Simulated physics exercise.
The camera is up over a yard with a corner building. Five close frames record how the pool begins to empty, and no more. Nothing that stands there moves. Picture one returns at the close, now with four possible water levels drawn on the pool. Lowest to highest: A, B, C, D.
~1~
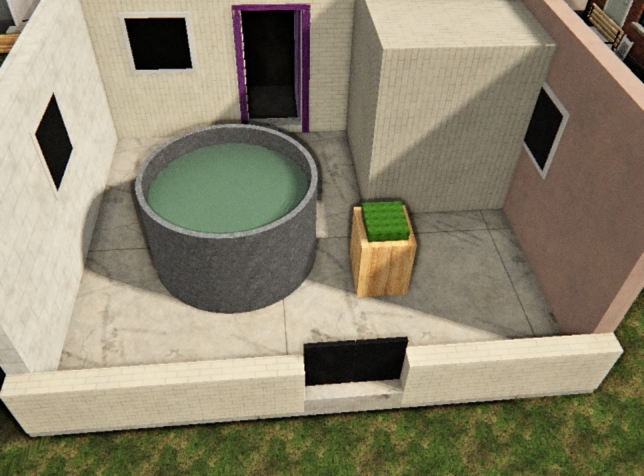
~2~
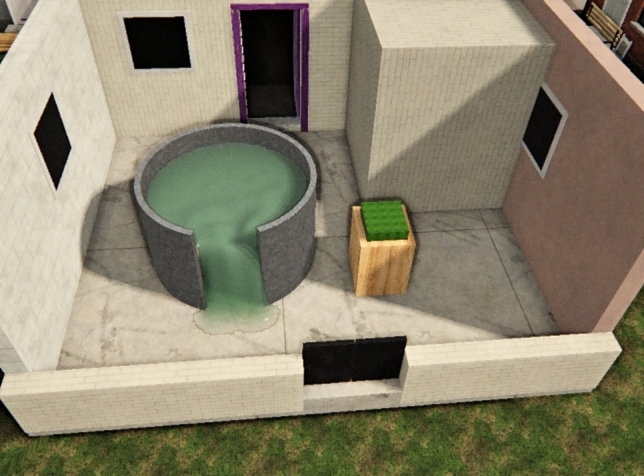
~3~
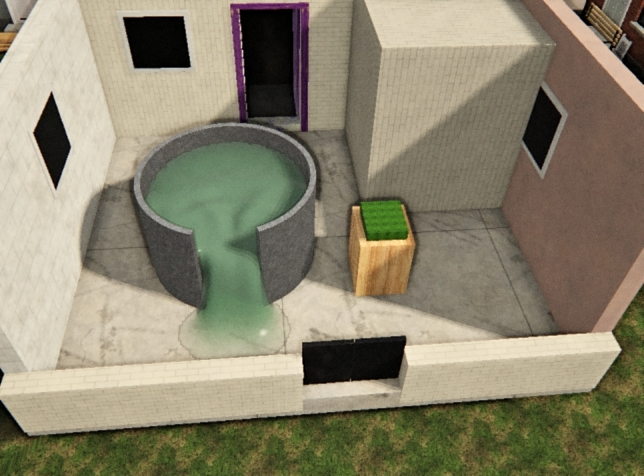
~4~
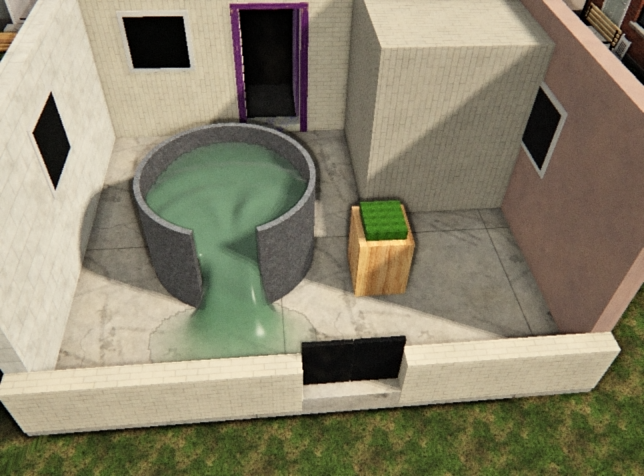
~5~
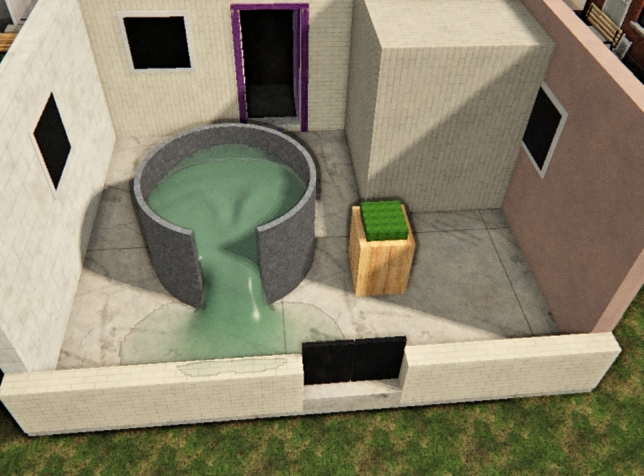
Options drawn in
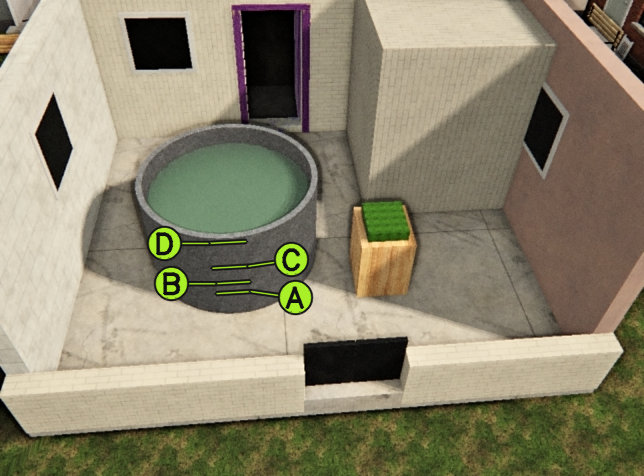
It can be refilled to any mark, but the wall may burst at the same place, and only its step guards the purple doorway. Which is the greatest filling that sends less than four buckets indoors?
Go for C.
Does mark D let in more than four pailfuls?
Yes.
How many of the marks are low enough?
Three of them.
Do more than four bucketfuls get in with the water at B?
No, not at all.
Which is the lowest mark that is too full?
It is D.
In lime, A at (233, 292); B at (232, 282); C at (230, 267); D at (227, 242); from the bottom up A, B, C, D.
With A, nothing gets over.
With B, nothing gets over.
With C, a bucket or two gets in.
With D, about 10 bucketfuls get in.
